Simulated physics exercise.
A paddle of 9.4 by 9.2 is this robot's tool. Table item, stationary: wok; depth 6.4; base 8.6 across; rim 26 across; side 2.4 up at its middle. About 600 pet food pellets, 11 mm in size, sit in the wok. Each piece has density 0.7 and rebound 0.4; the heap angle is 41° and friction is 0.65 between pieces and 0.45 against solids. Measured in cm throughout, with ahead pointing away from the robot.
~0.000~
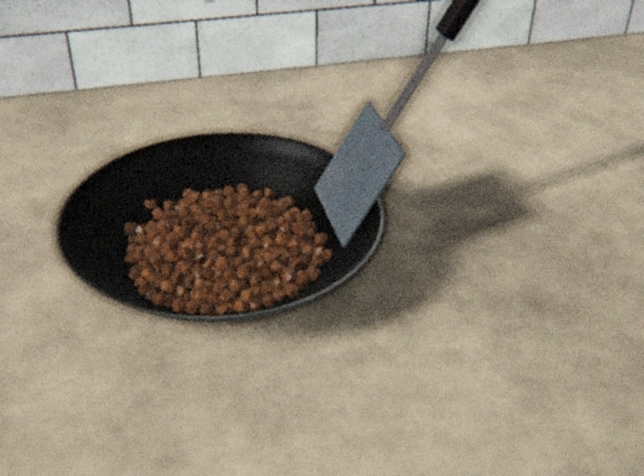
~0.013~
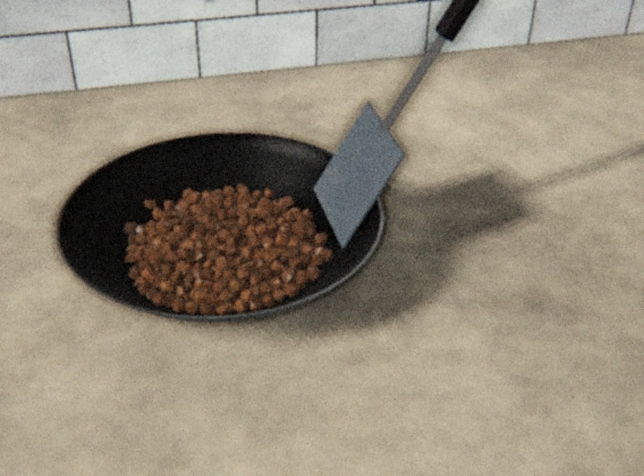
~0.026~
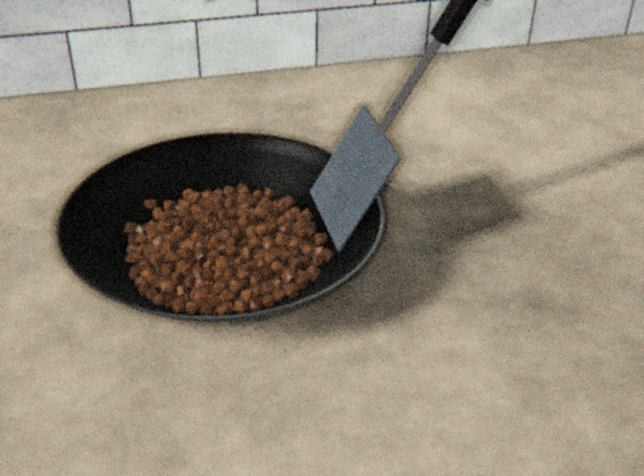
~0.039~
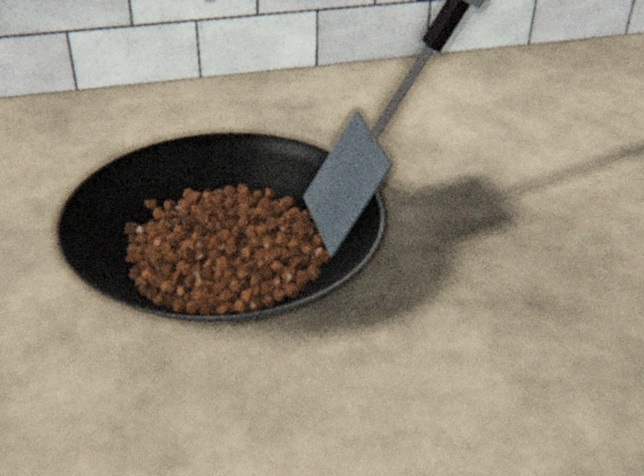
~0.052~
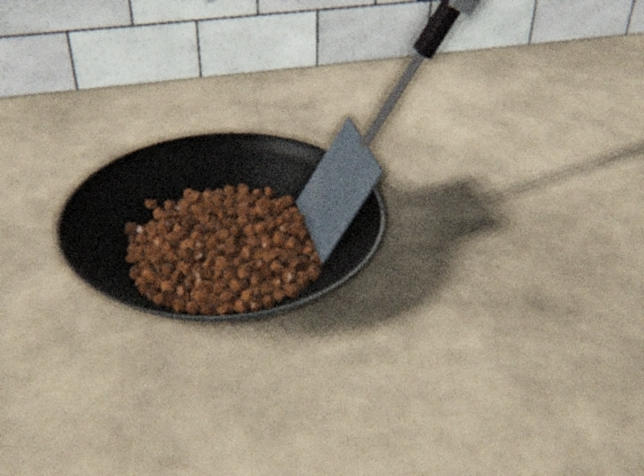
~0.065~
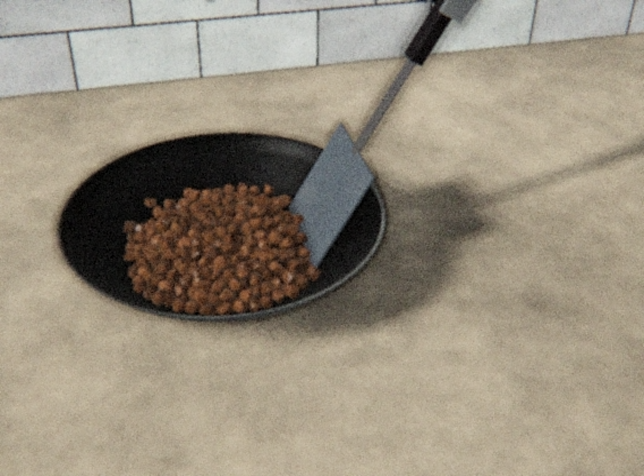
A heap of small reddish-brown pellets sits in a wide black wok on a mottled beige countertop, seen from above at an angle, with white tiles along the back. A flat grey paddle with a thin shaft and dark grip slants in from the upper right. It slides slightly down and left into the pellets' right edge, nudging them a little, while its shadow shifts and the camera stays still.
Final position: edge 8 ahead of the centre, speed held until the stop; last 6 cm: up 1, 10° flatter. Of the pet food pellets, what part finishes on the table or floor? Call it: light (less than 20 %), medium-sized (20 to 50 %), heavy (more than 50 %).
It comes out medium-sized.
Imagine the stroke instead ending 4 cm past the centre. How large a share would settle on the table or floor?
5 %, roughly.
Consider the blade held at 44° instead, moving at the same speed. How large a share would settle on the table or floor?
In that case some 35 per cent.
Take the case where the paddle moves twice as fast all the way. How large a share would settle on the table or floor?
Then roughly 60 percent.
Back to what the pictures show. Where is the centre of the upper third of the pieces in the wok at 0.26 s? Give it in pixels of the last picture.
I'd say close to (106, 223).
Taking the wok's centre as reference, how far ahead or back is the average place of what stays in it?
Ahead, by about 5.0 cm.
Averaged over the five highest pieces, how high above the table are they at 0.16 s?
I'd say close to 7 cm on average.
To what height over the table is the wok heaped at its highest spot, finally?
Roughly 8.5 centimetres.
After 0.16 s, sloping 60°, highest piece 7 above the table; 602 in the wok.
After 0.26 s, sloping 56°, highest piece 14 above the table; 586 in the wok, 16 on the blade or in flight.
After 0.51 s, sloping 50°, highest piece 9 above the table; 378 in the wok, 210 on the table or floor, 14 on the blade or in flight.
After 1.56 s, sloping 50°, highest piece 8 above the table; 373 in the wok, 229 on the table or floor.
In the end, 373 in the wok, 229 on the table or floor. That is 38 % on the table or floor.
